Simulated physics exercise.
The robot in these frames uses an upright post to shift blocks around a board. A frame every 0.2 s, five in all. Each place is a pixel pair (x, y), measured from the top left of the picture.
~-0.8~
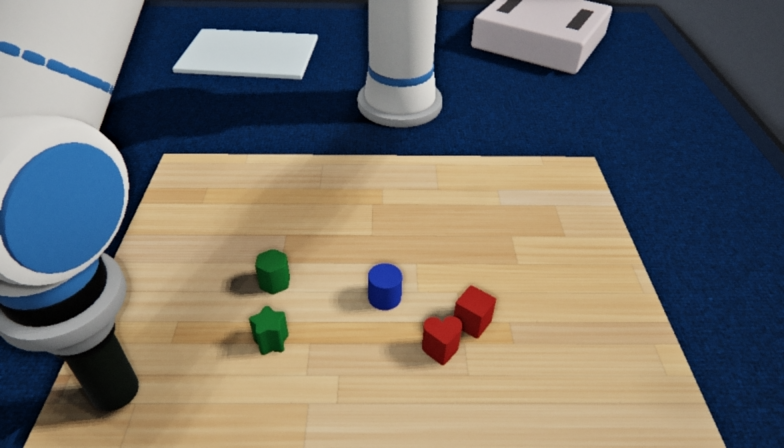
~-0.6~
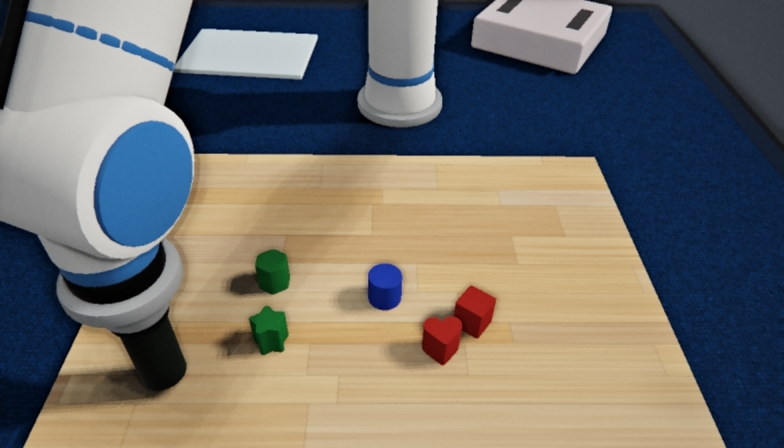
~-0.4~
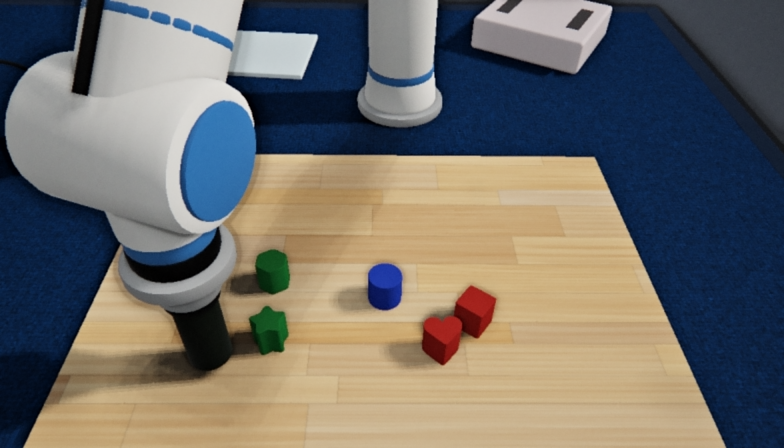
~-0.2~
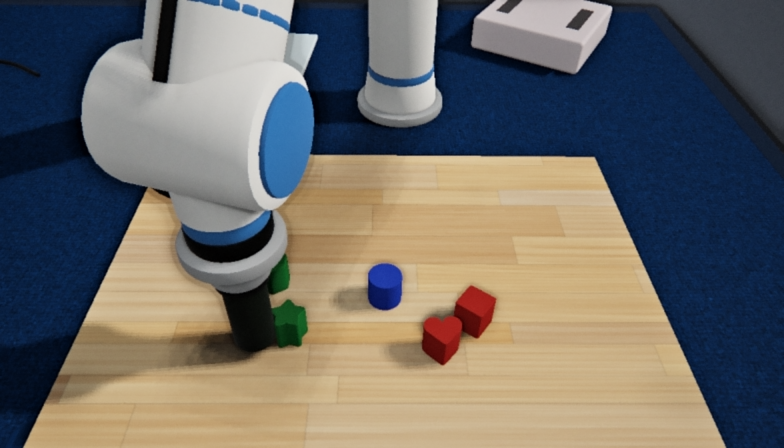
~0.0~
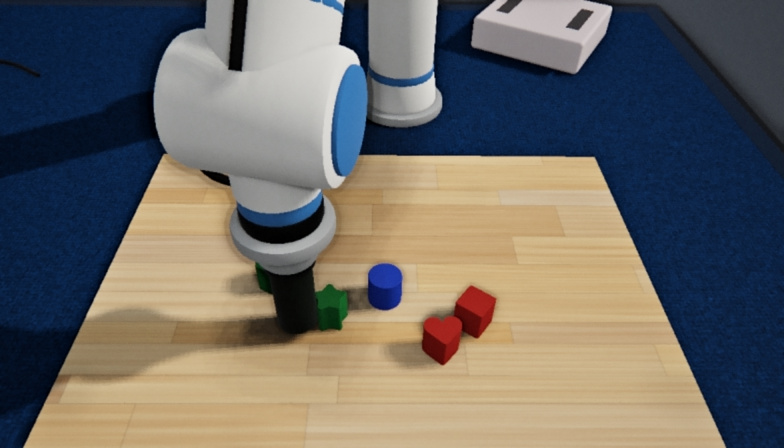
A pale wooden board lies on a dark blue surface, seen from above at an angle by a still camera. On it are a green cylinder above a green star-shaped block at left, a blue cylinder near the middle, and two red blocks at right, with white machinery behind. A white and blue robot arm sweeps its black post rightward from the left, meets the star and pushes it right and slightly away.
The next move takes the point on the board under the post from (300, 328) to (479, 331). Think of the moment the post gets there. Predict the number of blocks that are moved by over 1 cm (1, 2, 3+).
Three or more.
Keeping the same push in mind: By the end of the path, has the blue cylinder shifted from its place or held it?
It moves.
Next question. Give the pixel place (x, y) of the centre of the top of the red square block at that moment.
For the centre of its top, I'd go with (518, 295).
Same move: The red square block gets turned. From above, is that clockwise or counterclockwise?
It turns counter-clockwise.
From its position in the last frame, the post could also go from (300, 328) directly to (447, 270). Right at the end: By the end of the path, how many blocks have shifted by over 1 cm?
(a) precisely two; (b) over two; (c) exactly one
Letter a.
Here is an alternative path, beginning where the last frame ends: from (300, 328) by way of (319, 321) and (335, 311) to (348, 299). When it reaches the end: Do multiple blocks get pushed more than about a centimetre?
In short: Yes.
What follows on the original path. One third of the way, post at (360, 319); green star-shaped block at (382, 287), turned 30° anticlockwise; blue cylinder at (403, 266).
Two thirds of the way, post at (421, 320); green star-shaped block at (403, 281), turned 75° anticlockwise; blue cylinder at (412, 258); red heart block at (451, 331).
At the end, post at (481, 321); green star-shaped block at (403, 281), turned 75° anticlockwise; blue cylinder at (412, 258); red heart block at (476, 341), turned 85° clockwise; red square block at (518, 295), turned 20° anticlockwise.
